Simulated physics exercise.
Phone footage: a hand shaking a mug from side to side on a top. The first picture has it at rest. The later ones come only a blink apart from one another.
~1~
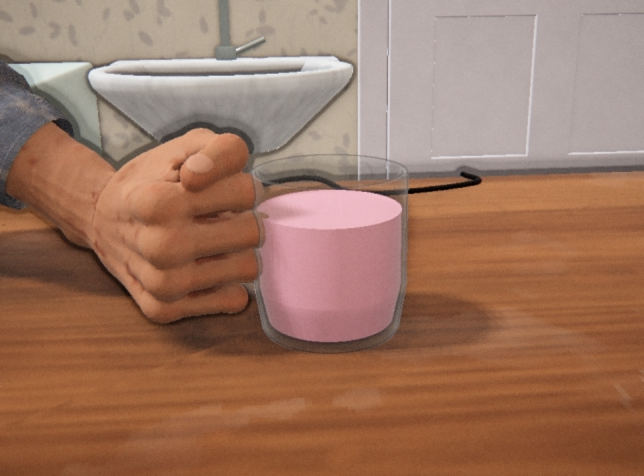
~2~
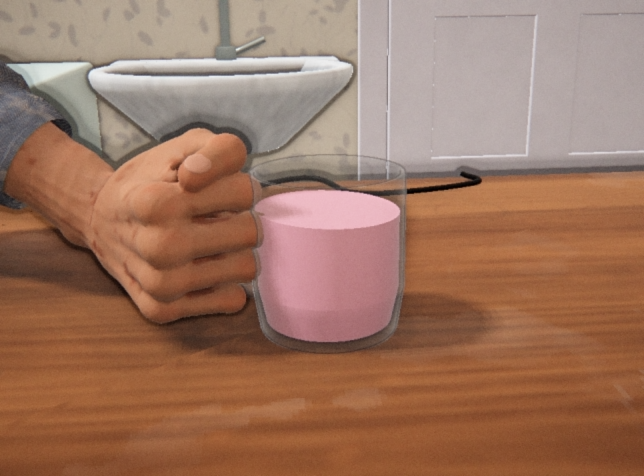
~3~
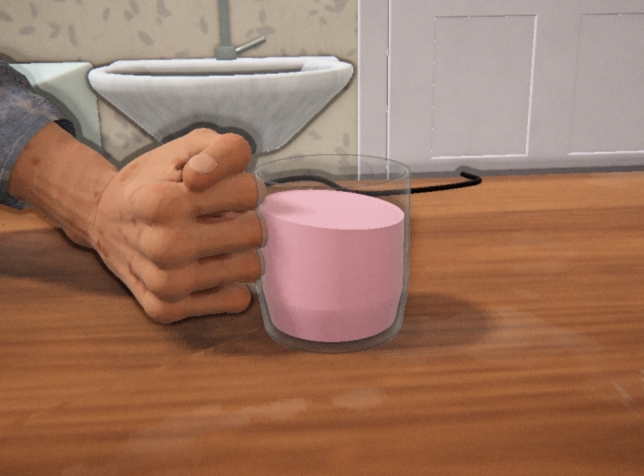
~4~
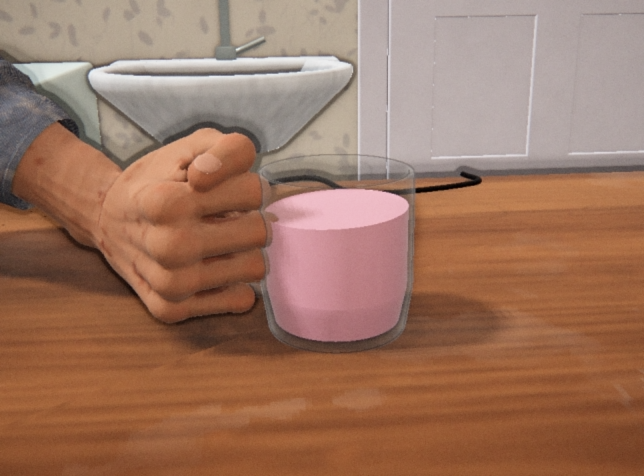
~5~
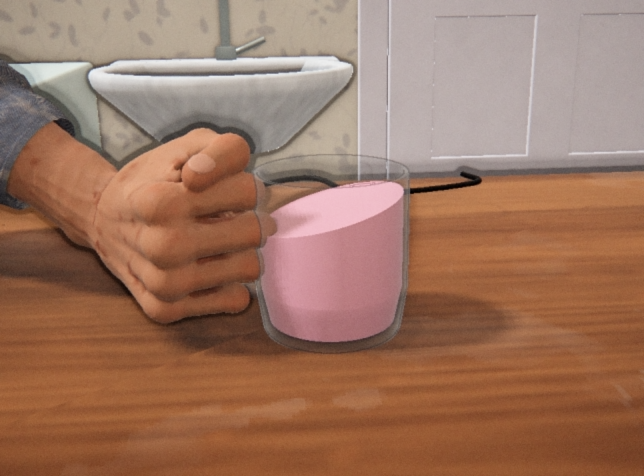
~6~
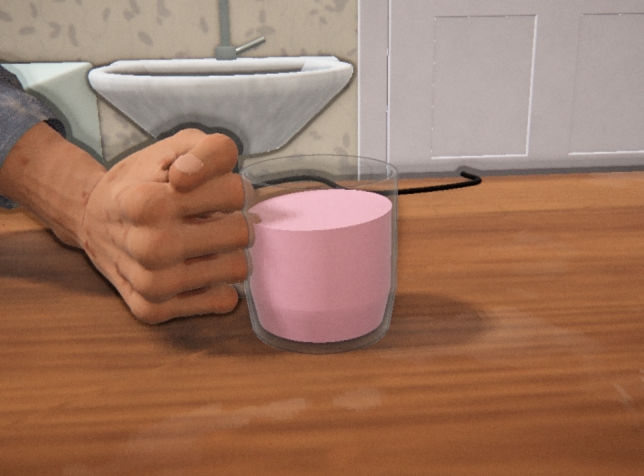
On a wooden top, a hand shaking a clear mug of pink liquid slightly side to side, the surface tilting left, then right.
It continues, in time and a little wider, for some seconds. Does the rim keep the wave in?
No, it goes over.
Next, the highest wave so far goes over the rim.
Finally, the highest wave so far goes over the rim; some is on the top.
